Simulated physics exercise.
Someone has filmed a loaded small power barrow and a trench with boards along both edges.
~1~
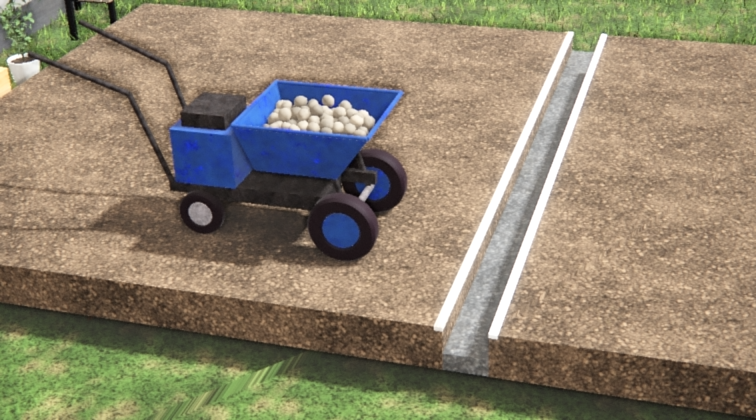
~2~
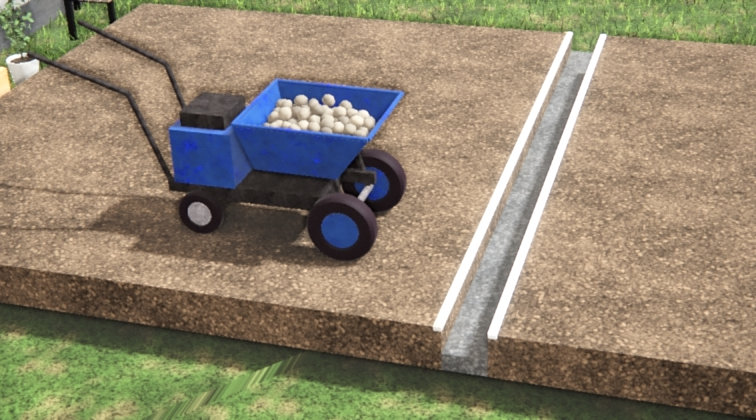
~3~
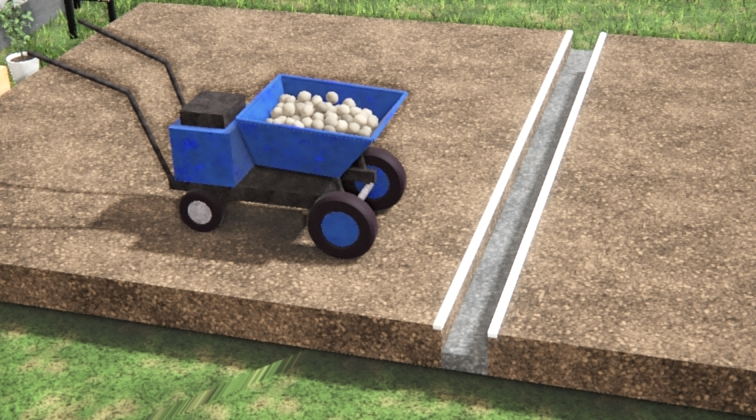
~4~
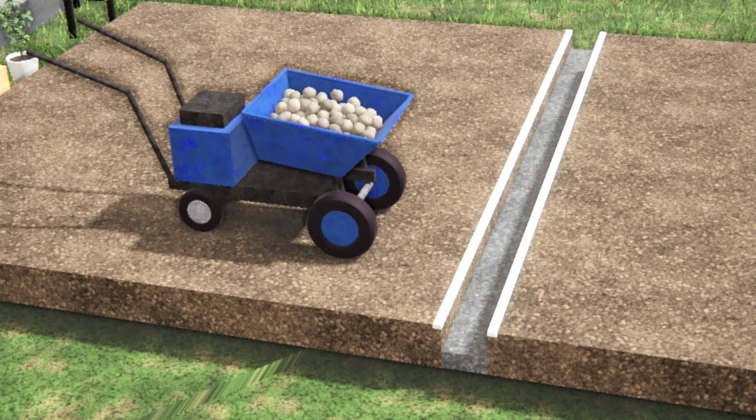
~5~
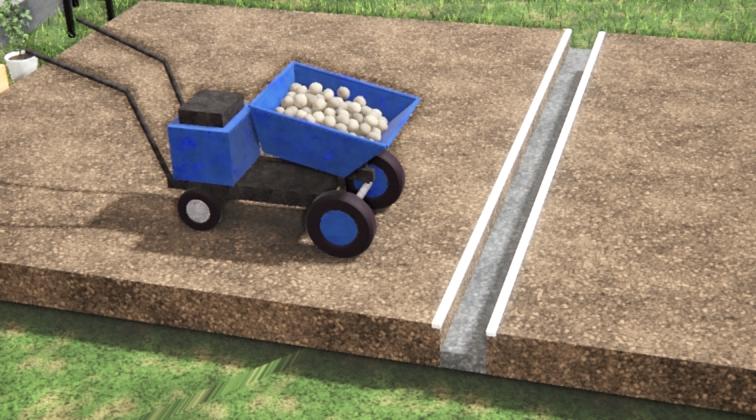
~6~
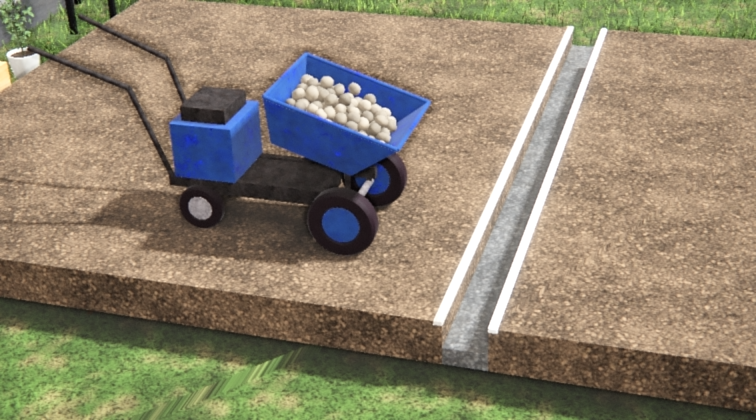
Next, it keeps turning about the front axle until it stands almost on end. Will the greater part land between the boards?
It catches over half.
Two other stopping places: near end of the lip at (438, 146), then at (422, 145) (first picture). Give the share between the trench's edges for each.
First some 0, then 20 per cent.
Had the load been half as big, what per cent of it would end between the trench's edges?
About 100 per cent.
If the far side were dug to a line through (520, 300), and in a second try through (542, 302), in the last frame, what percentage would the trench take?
In turn 90 and 100 in a hundred.
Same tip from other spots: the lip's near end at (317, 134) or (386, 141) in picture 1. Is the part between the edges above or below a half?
In turn: Not half; above a half.
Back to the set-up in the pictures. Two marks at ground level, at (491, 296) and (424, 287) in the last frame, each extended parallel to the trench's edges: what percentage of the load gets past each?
The first gives 20 %, the second 100 %.
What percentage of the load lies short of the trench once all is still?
Close to 15 per cent.
Soon, skip tipped steeply; all in the skip.
A while on, skip tipped right over; nearly all in the skip; a stray few short of the trench; a stray few in or heaped over the trench.
Towards the end, skip tipped right over; about a quarter in the skip; a small part short of the trench; about two thirds in or heaped over the trench; a stray few beyond it.
Finally, skip tipped right over; a small part short of the trench; most in or heaped over the trench; a stray few beyond it.
